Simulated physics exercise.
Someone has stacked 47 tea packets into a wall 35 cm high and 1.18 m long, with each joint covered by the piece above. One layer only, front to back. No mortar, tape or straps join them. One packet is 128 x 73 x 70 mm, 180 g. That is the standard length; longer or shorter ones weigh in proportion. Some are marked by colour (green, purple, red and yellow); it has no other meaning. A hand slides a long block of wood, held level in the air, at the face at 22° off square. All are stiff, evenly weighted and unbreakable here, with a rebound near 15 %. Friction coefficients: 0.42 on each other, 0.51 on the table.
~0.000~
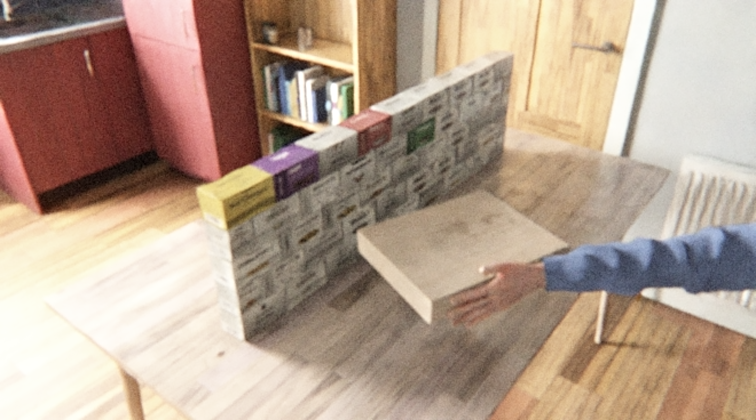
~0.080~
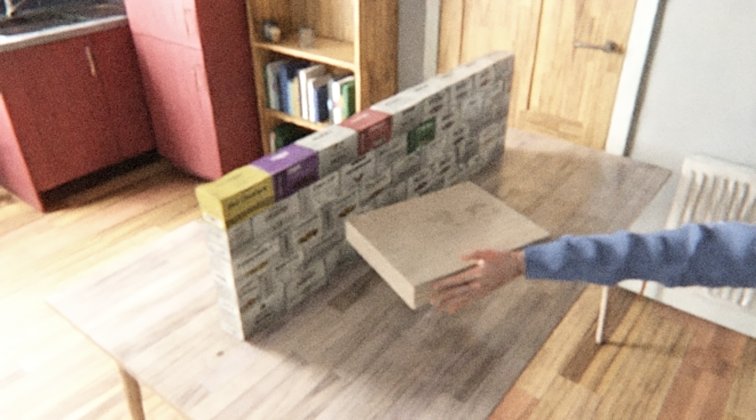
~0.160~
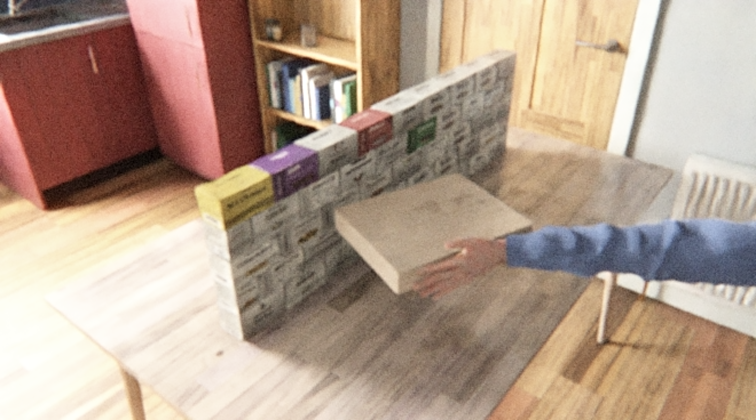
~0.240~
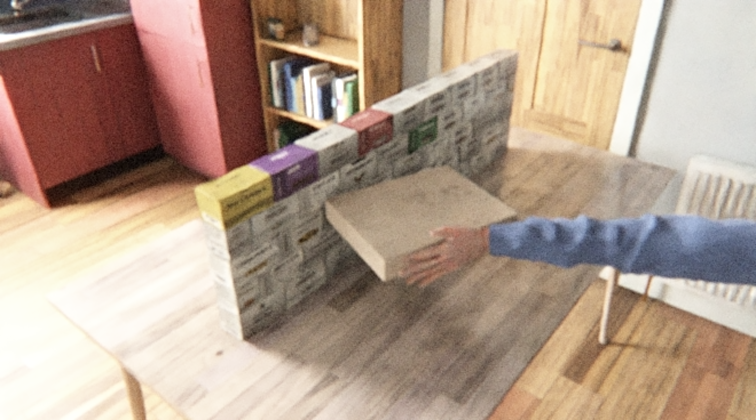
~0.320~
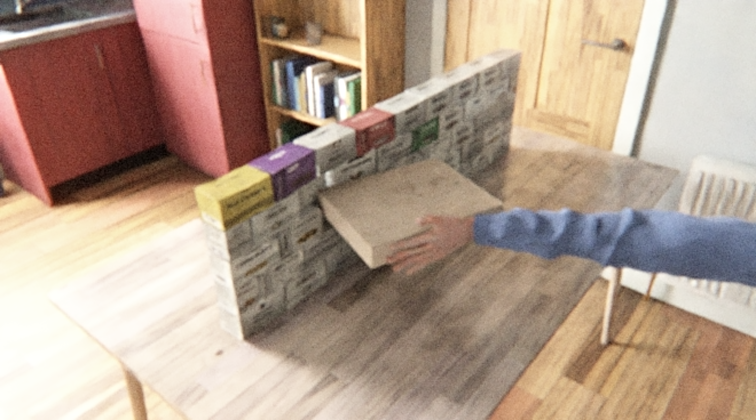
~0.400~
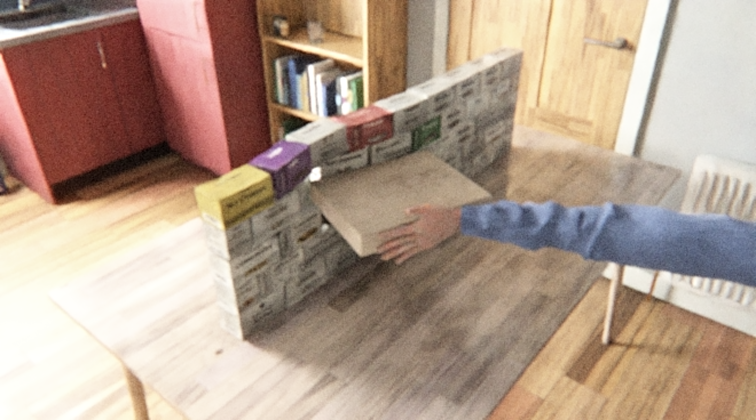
A long wall of small pale printed packets, with yellow, purple, red and green ones among them, crosses a wooden table, seen from above at an angle in a room with red cupboards, a bookcase and a door. From the right, a blue-sleeved arm holds a flat wooden block level above the table. The hand slides it leftward into the wall, shifting nearby packets slightly, while the camera drifts a little.
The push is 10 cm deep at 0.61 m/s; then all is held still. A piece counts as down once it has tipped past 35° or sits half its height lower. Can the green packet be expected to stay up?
That packet holds its level.
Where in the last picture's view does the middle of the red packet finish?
Around (287, 168).
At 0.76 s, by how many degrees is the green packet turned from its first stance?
Some 0°.
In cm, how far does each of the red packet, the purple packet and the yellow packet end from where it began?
About: Red 52, purple 36, yellow 0.
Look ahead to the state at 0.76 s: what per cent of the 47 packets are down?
By then 20 per cent.
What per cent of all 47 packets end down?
About 20 per cent.
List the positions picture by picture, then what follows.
In the first picture (pixels give the middle of a visible side; the camera moves round a little), block in hand (364, 244) 15 cm short of touching; green packet (422, 136); purple packet (299, 178); red packet (377, 136); none has stirred.
Block in hand (351, 233) 10 cm short of touching; green packet (423, 136), in the second picture.
Block in hand (340, 222) 55 mm short of touching; green packet (423, 135), in the third picture.
Block in hand (330, 212) 6 mm short of touching; green packet (424, 135), in the fourth picture.
Block in hand (322, 202) 43 mm in; green packet (426, 135); purple packet (296, 176) 6 mm from its place; movement in 5 of them, in the fifth picture.
Block in hand (314, 193) 9 cm in; green packet (428, 134) 7 mm from its place; purple packet (296, 172) 17 mm from its place; red packet (373, 132) 16 mm from its place; movement in 11 of them, in the sixth picture.
After 0.58 s, none of the 47 packets down, 12 disturbed; green packet 7 mm from its place; purple packet 17° from how it stood.
After 0.76 s, 10 of the 47 packets down; green packet 7 mm from its place; red packet 44° from how it stood, 51 mm lower.
After 0.96 s, 10 of the 47 packets down; green packet 7 mm from its place; red packet on its side.
In the end (2.0 s), 10 of the 47 packets down; green packet 7 mm from its place; red packet on its side; purple packet on its side. From the last view, middles, green packet near (417, 130), red packet near (287, 168).
